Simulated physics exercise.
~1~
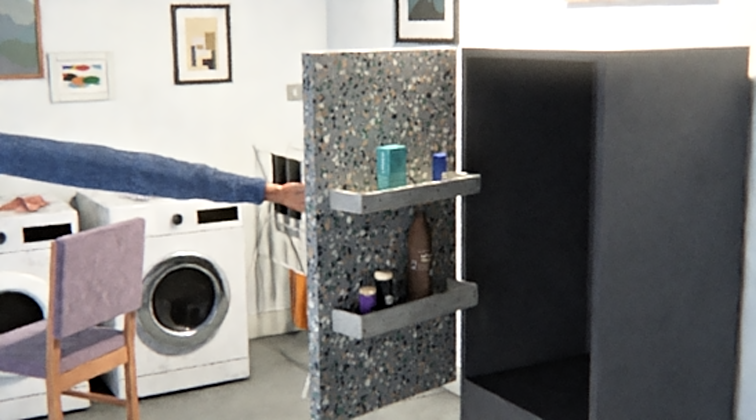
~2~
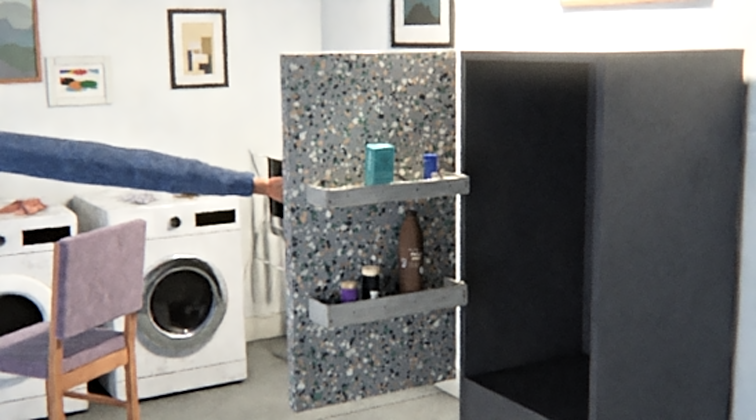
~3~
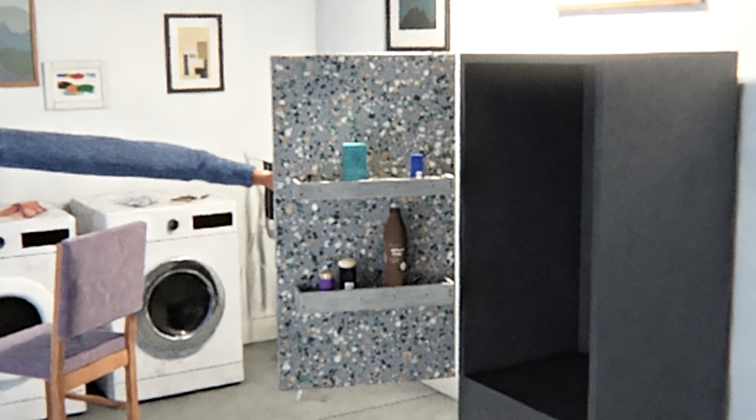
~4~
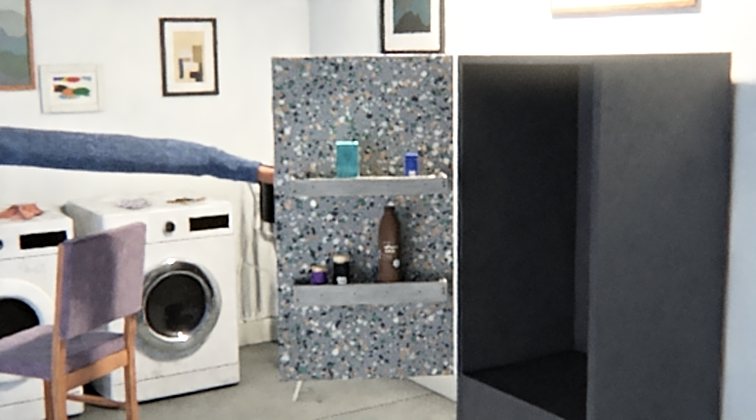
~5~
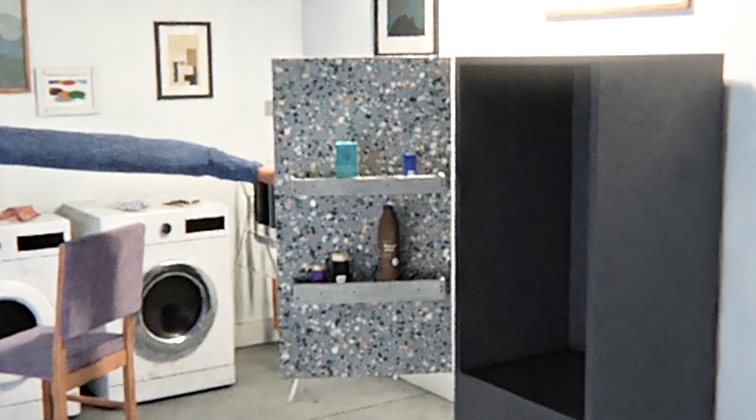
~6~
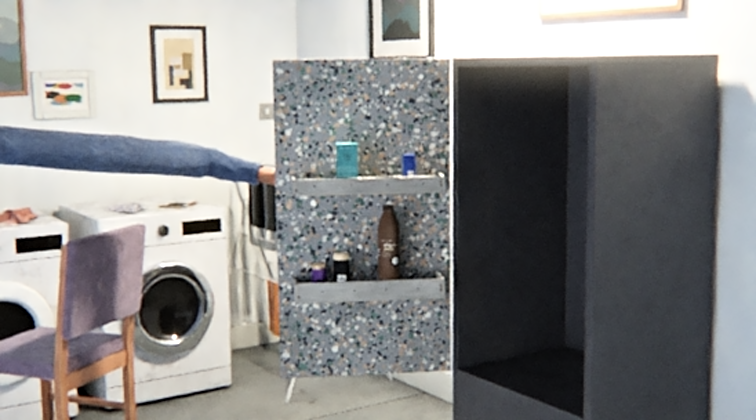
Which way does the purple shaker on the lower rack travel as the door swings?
The purple shaker moves to the left as the viewer sees it, carried along in the rack on the swinging door.
